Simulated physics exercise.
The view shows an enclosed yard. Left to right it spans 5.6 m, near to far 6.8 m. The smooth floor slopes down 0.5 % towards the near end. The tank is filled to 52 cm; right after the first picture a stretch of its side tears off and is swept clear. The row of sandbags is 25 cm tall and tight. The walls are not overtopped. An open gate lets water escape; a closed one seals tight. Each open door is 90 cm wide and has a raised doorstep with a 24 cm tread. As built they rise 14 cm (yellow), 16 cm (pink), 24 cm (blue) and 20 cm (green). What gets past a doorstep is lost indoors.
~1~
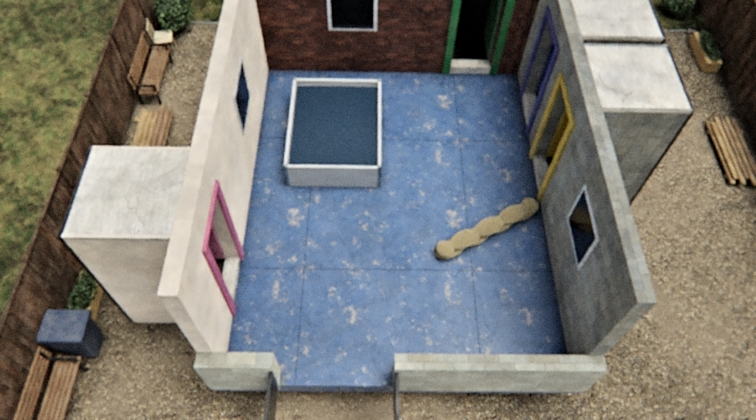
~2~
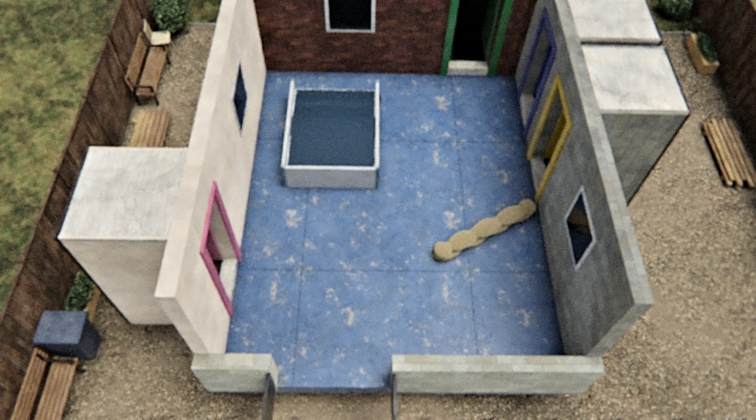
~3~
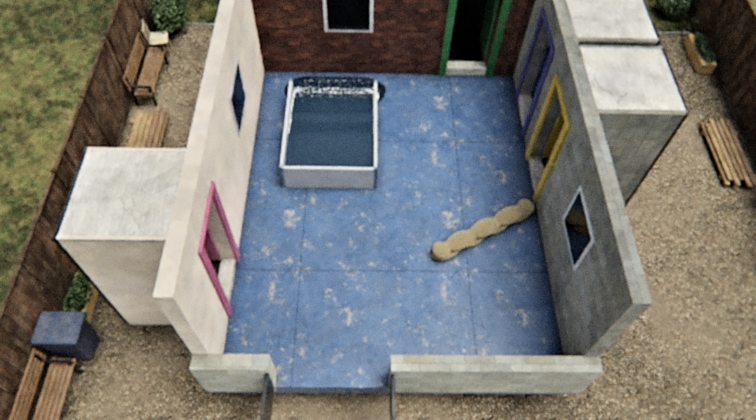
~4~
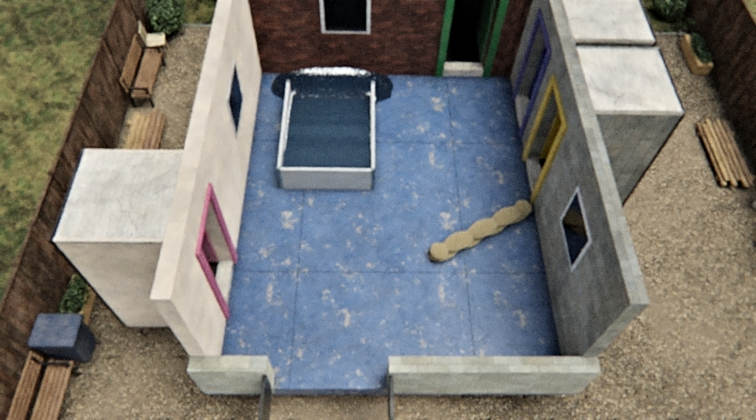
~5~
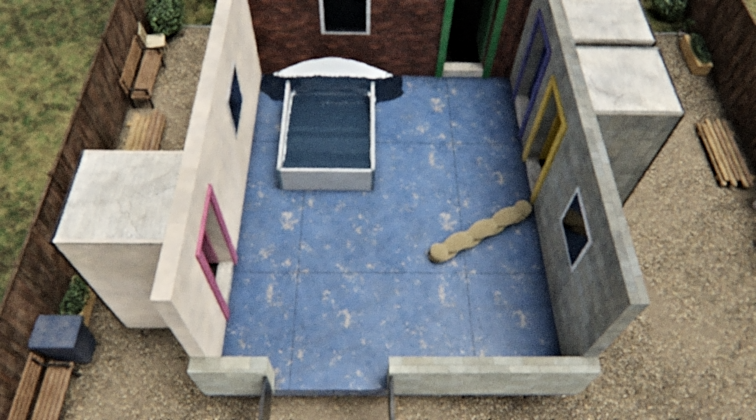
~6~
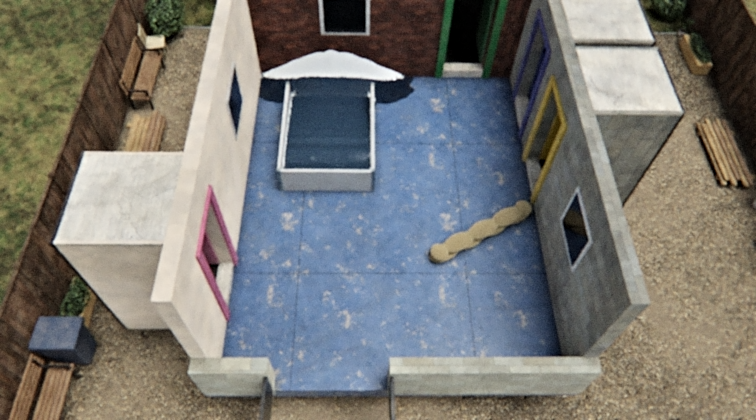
In a walled yard with a blue floor, the far side of a water-filled tank opened, and water poured out, spreading sideways and piling up white against the brick wall behind it.
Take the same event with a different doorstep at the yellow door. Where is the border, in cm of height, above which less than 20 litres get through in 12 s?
It would have to be roughly 6.5 cm high.
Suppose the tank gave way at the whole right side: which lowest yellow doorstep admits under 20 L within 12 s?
About 23 cm.
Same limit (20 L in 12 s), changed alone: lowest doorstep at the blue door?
Roughly 13.5 cm at blue.
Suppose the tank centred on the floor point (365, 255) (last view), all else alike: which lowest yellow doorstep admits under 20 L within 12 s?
About 8.5 cm.
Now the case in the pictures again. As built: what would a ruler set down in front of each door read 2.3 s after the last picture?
In cm: Yellow 6, pink 2, blue 19, green 6.
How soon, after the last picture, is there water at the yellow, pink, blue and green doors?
Arrival: Yellow 2.2 s, pink 2.4 s, blue 1.3 s, green 0.6 s.
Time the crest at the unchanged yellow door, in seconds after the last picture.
Near 4.5 s.
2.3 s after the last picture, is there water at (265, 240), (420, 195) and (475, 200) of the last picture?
In turn: Wet, not reached, dry.
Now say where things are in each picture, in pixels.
In the first frame, still water, 52 cm deep, in the tank at (335, 124); the yellow door at (549, 145) is dry.
In the second frame, water pours out on the far side and has run 0.2 m, to a hidden place; about 10 cm deep outside, 52 cm at the back.
In the third frame, the front is at a hidden place, 0.7 m from the gap on the far side; 1.2 m2 of floor is wet, 52 cm left at the back.
In the fourth frame, the front is at (380, 75), 0.9 m from the gap on the far side; 1.9 m2 of floor is wet, 52 cm left at the back.
In the fifth frame, water pours out on the far side and has run 1.1 m, to (396, 76); about 12 cm deep outside, 52 cm at the back.
In the sixth frame, water pours out on the far side and has run 1.2 m, to (409, 77); about 15 cm deep outside, 50 cm at the back; the yellow door at (542, 147), 4.5 m from the gap, is still 3.5 m from the nearest water.
Then, 0.7 s after the last picture water covers 10 % of the floor, deepest (42 cm) near (269, 79); it has not reached the yellow door.
Then, 2.3 s after the last picture water covers 35 % of the floor, deepest (26 cm) near (260, 85); 6 cm at the yellow door, 0 litres in over its 14 cm doorstep.
Then, 11.3 s after the last picture water covers 95 % of the floor, deepest (11 cm) near (220, 375); 6 cm at the yellow door, 0 litres in over its 14 cm doorstep.
At the yellow door as built, the water peaked near 10 cm, 4.3 s after the last picture.
Run again over the same 12 s with other heights there, 25 litres in over 6 cm, 15 litres over 7 cm. The limit of 20 litres is kept from about 6.5 cm up.
